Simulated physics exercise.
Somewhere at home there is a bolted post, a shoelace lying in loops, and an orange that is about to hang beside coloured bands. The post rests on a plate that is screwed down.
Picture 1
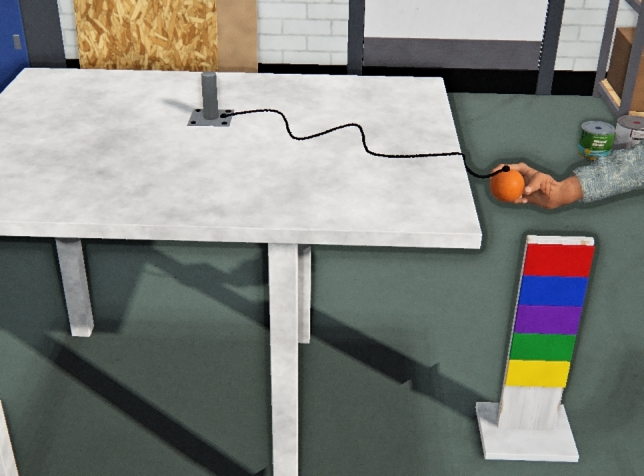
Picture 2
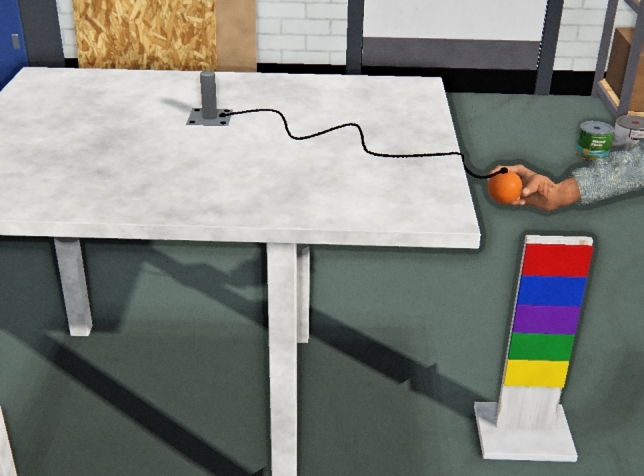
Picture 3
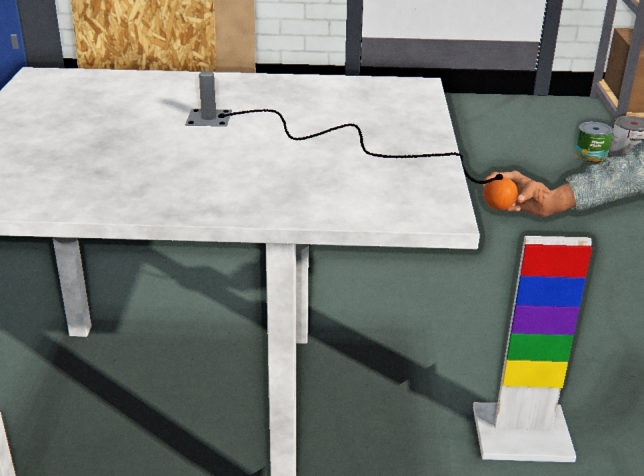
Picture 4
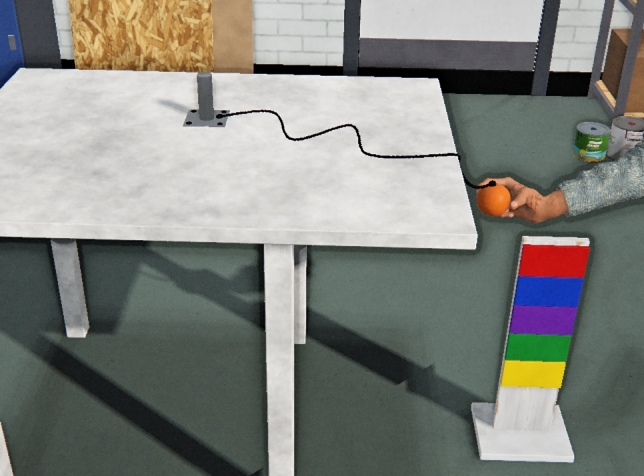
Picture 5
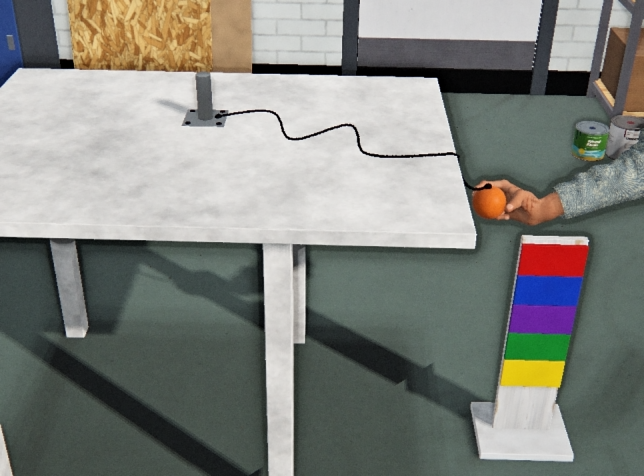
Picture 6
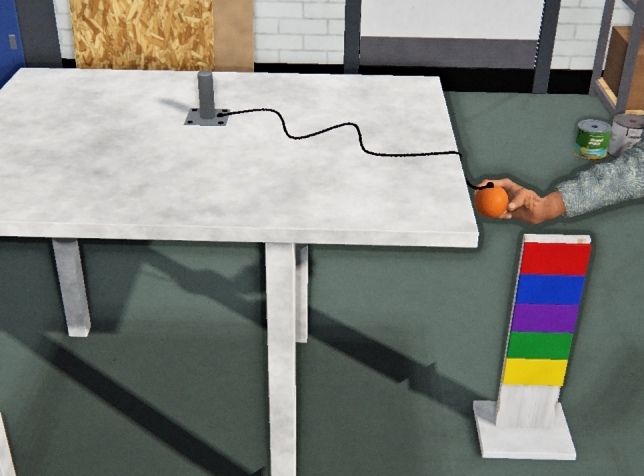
In a workshop, a hand holding a corded orange beside a table shifts slightly left.
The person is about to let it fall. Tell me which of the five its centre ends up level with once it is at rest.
Its centre ends up level with purple.
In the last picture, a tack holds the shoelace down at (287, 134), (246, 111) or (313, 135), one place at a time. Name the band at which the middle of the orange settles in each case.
First try blue, second purple, third blue.
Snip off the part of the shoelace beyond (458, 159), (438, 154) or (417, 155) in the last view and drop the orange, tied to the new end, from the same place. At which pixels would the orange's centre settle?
In order, roughly (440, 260), (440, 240) and (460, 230).
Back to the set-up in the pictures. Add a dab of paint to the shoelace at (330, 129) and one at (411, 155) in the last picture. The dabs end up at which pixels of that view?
In that view they sit near (390, 132) and near (451, 204).
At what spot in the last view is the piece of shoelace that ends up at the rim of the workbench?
The point sits close to (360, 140).
Soon after, orange near (399, 294); level with purple.
After that, orange near (464, 303); level with purple.
In the end, orange near (445, 302); level with purple. Its middle rests at the purple band.
